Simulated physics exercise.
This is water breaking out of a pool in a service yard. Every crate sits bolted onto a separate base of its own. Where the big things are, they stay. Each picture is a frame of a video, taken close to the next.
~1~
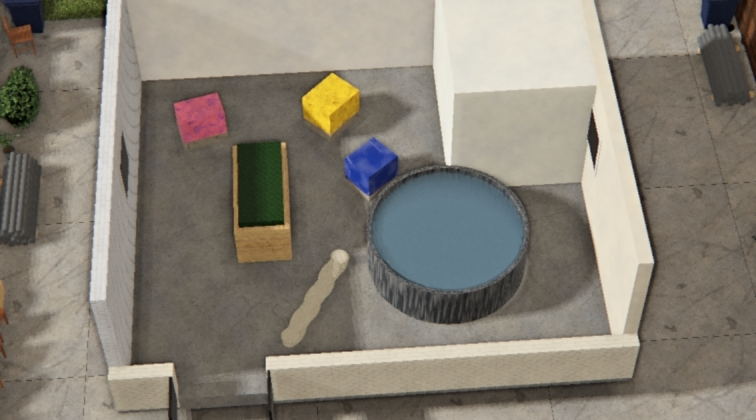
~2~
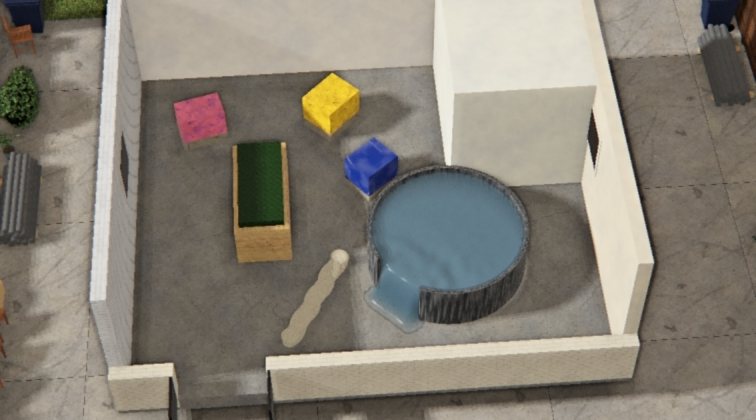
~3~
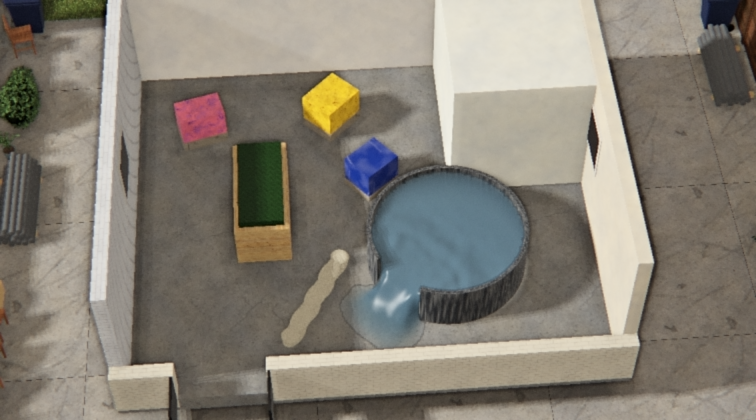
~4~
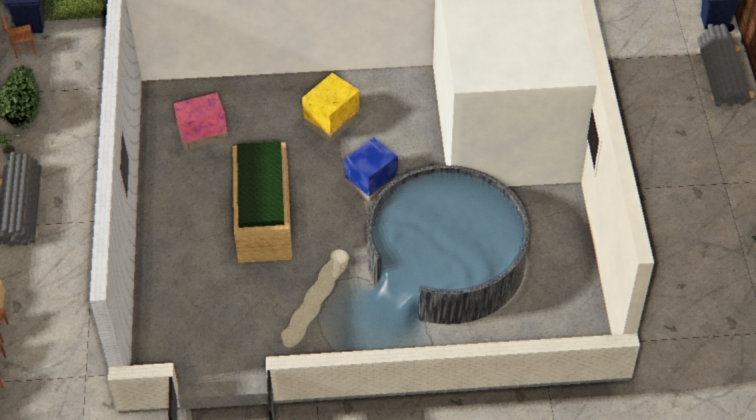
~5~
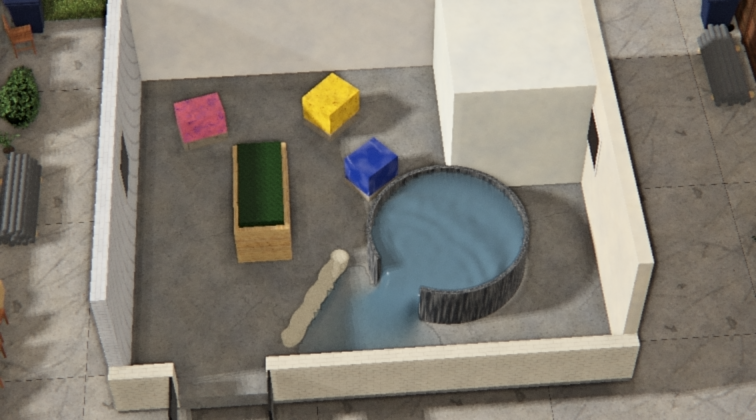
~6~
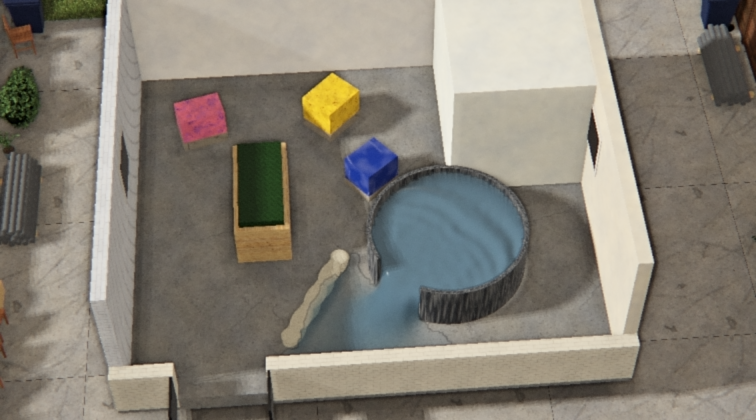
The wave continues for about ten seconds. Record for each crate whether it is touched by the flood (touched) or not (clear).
Outcome: The pink crate has no water on it afterwards; the yellow crate has no water on it afterwards; the blue crate has no water on it afterwards.
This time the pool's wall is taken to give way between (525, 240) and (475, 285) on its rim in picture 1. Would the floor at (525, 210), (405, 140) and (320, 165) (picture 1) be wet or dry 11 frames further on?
In sequence: Inundated, untouched, untouched.
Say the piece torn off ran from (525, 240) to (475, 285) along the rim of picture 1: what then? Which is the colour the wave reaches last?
It's the pink-painted one.
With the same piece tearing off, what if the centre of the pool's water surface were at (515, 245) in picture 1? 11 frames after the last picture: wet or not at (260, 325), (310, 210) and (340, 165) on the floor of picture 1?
Submerged, untouched, untouched.
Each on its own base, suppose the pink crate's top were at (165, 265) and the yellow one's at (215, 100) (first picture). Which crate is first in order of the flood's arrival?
Pink crate.
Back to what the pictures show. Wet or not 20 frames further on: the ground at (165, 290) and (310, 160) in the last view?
In that order: Awash, free of water.
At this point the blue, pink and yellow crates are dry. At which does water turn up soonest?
That one is the blue crate.
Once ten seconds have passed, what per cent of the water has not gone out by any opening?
Some 88 parts in a hundred have not run off.
A moment on, water covers 20 % of the floor; the pink crate not reached, the yellow crate not reached, the blue crate not reached.
Next, water covers 30 % of the floor; the pink crate not reached, the yellow crate not reached, the blue crate not reached.
Then, water covers 50 % of the floor; the pink crate water round its plinth, the yellow crate not reached, the blue crate water round its plinth.
Later, water covers 85 % of the floor; the pink crate water round its plinth, the yellow crate water round its plinth, the blue crate water round its plinth.
In the end, water covers 100 % of the floor; the pink crate stayed above the water, the yellow crate stayed above the water, the blue crate stayed above the water.
